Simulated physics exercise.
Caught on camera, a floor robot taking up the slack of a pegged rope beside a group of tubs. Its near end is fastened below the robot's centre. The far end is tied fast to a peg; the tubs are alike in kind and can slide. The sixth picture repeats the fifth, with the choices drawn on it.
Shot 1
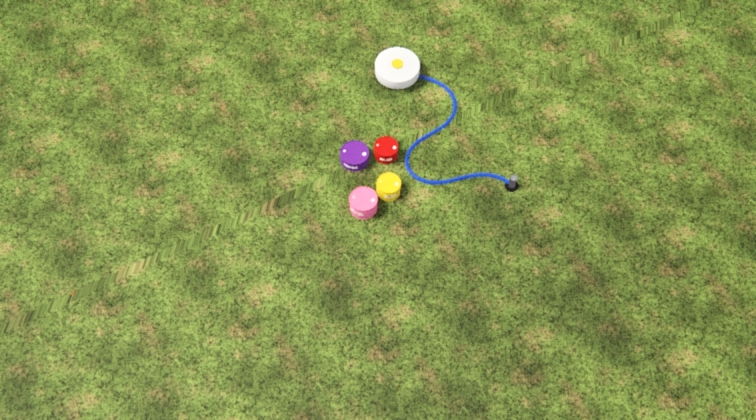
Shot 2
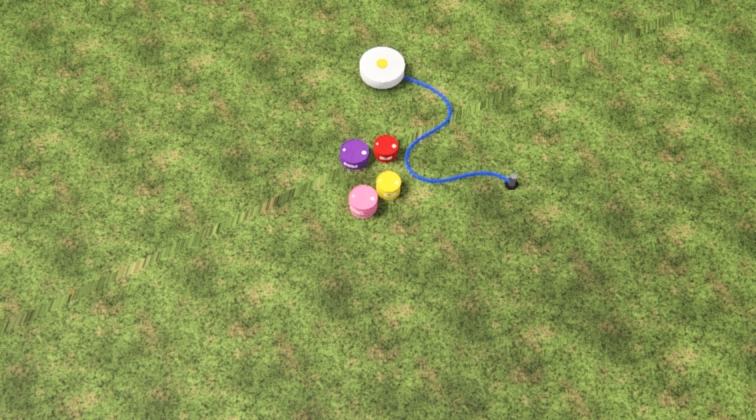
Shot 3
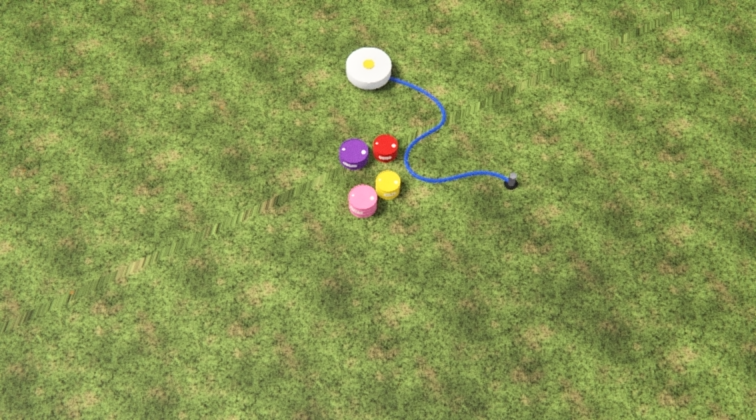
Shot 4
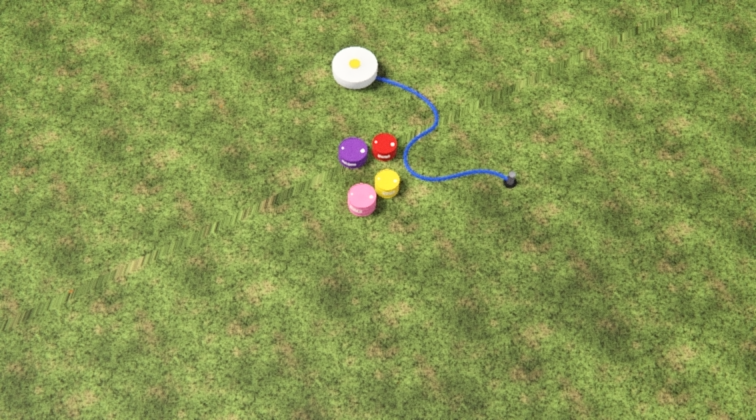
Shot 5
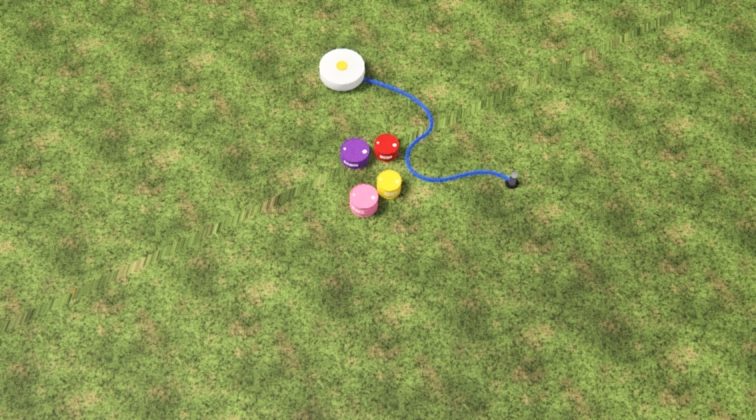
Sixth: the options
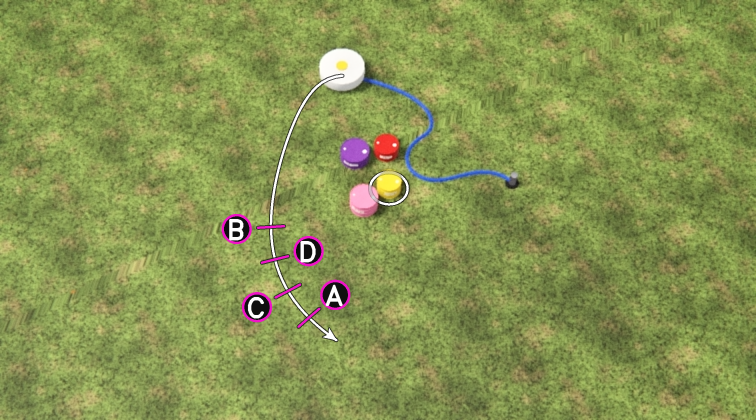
A white disc-shaped robot slid steadily left across the grass, trailing a blue rope tied to a small peg, while the purple, red, yellow and pink tubs below stayed put.
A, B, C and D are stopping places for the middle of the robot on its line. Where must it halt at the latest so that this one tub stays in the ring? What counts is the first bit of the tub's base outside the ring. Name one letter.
Up to mark D.
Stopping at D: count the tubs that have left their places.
By then, two.
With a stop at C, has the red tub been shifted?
Yes.
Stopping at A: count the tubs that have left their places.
By then, four.
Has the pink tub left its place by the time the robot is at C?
Yes.
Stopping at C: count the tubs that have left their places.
By then, four.
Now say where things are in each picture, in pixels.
The first picture shows yellow tub (389, 187); red tub (386, 150); pink tub (364, 203).
The second picture shows robot (382, 69); peg (513, 180).
The third picture shows robot (369, 69); red tub (385, 149).
The fourth picture shows robot (355, 69); purple tub (353, 153).
The fifth picture shows robot (342, 71); yellow tub (389, 185); red tub (386, 148); pink tub (364, 201).
On the copy, A at (309, 318); B at (271, 227); C at (288, 291); D at (275, 259); the ring at (389, 188); the route from (342, 76) via (273, 195) to (336, 340).
On D. First, robot (293, 118); yellow tub (389, 185).
Then, robot (273, 189); yellow tub (389, 185).
Finally, robot (274, 255); yellow tub (389, 185); red tub (388, 162); purple tub (363, 171); the yellow tub is still in its ring.
By contrast, A drags the ringed tub to (403, 206); B is safe but short; C drags the ringed tub to (394, 196).
